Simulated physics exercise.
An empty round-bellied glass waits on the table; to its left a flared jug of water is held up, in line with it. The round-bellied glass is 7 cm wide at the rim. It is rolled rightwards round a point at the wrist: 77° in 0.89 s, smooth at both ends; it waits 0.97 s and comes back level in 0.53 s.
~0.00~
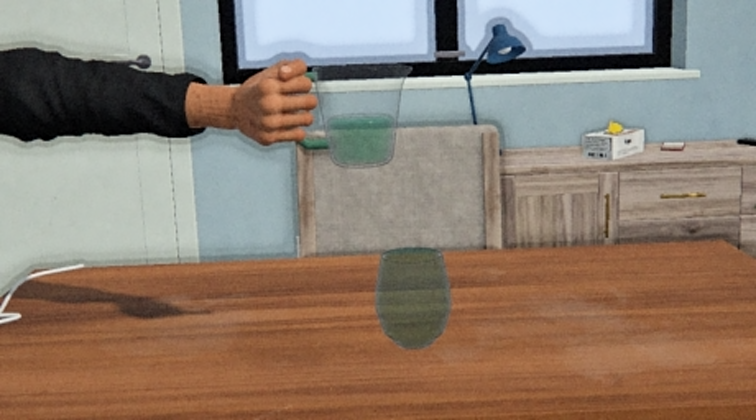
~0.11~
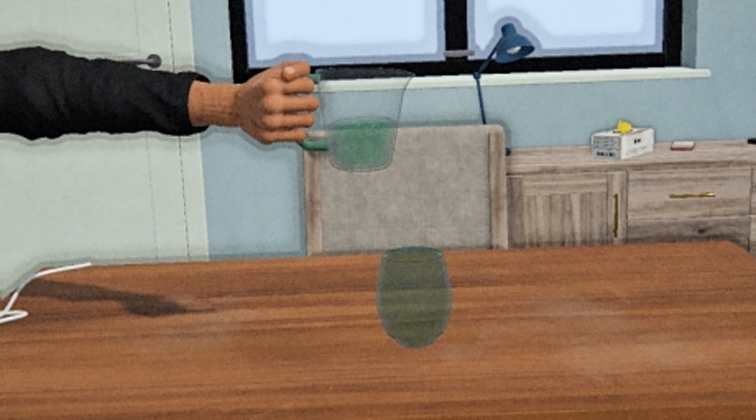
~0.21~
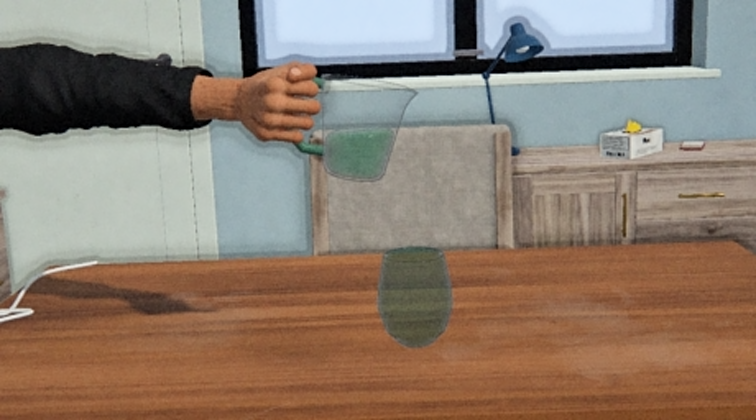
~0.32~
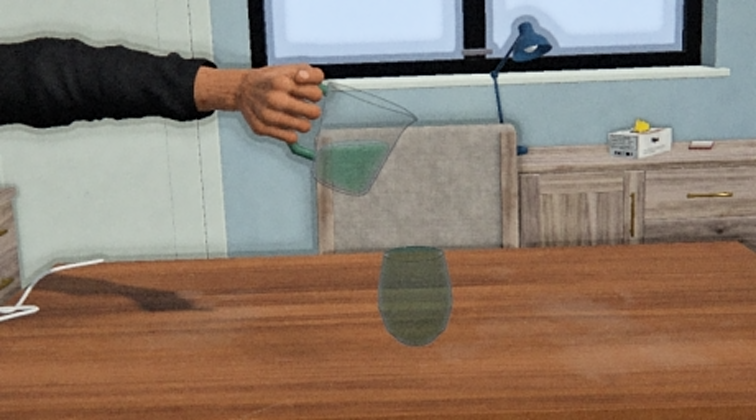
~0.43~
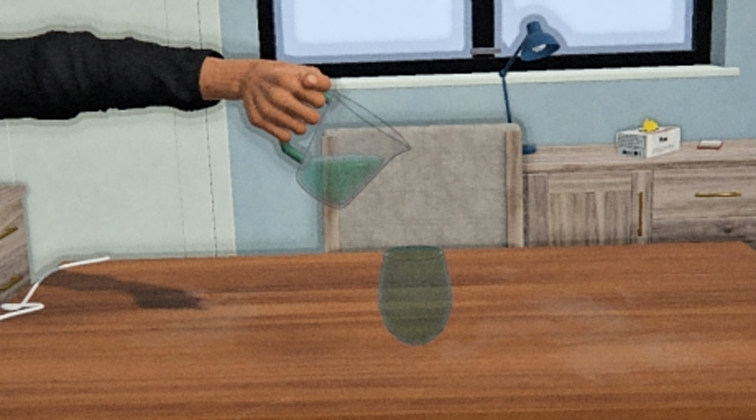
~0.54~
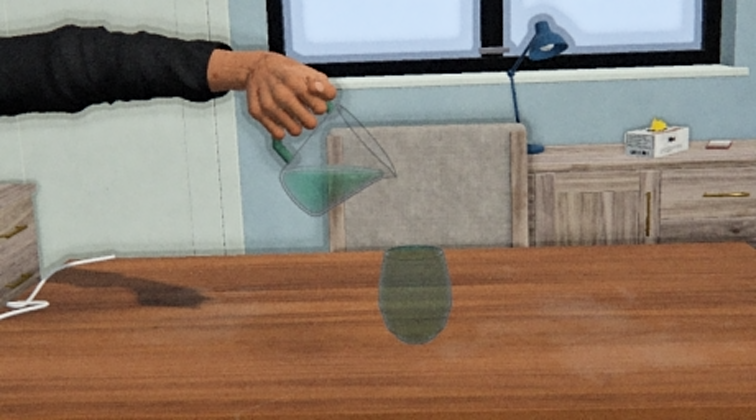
At a wooden table in a room, a hand tilting a flared jug of green-tinted water rightwards above a round-bellied glass.
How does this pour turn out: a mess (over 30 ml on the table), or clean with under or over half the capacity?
Expect this: A mess beside it.
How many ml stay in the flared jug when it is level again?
Some 30 ml.
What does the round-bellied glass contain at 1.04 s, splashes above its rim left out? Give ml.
Close to 60 ml.
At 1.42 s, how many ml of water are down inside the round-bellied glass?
Close to 120 ml.
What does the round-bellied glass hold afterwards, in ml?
Close to 130 ml.
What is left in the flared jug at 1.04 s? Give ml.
Some 120 ml.
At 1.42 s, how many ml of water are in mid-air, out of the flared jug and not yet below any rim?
Some 15 ml.
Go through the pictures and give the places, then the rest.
The first picture shows tilt 0°; pouring edge (412, 67); surface from (336, 117) to (384, 116); the round-bellied glass's rim runs from (382, 258) to (441, 255).
The second picture shows tilt 3°; pouring edge (414, 73); surface from (337, 122) to (386, 119).
The third picture shows tilt 10°; pouring edge (418, 91); surface from (336, 133) to (384, 129).
The fourth picture shows tilt 22°; pouring edge (419, 118); surface from (326, 147) to (383, 143).
The fifth picture shows tilt 36°; pouring edge (412, 148); surface from (308, 161) to (378, 158).
The sixth picture shows tilt 51°; pouring edge (398, 176); surface from (290, 171) to (374, 172).
After 1.04 s the tilt is 77° and the round-bellied glass has 55 ml, the flared jug 115 ml, and 25 ml is on the table.
After 1.42 s the tilt is 77° and the round-bellied glass has 125 ml, the flared jug 55 ml, and 45 ml is on the table.
After 1.81 s the tilt is 77° and the round-bellied glass has 125 ml, the flared jug 35 ml, and 70 ml is on the table.
After 2.23 s the tilt is 16° and the round-bellied glass has 125 ml, the flared jug 30 ml, and 75 ml is on the table.
In the end the round-bellied glass has 125 ml, the flared jug 30 ml, and 75 ml is on the table.
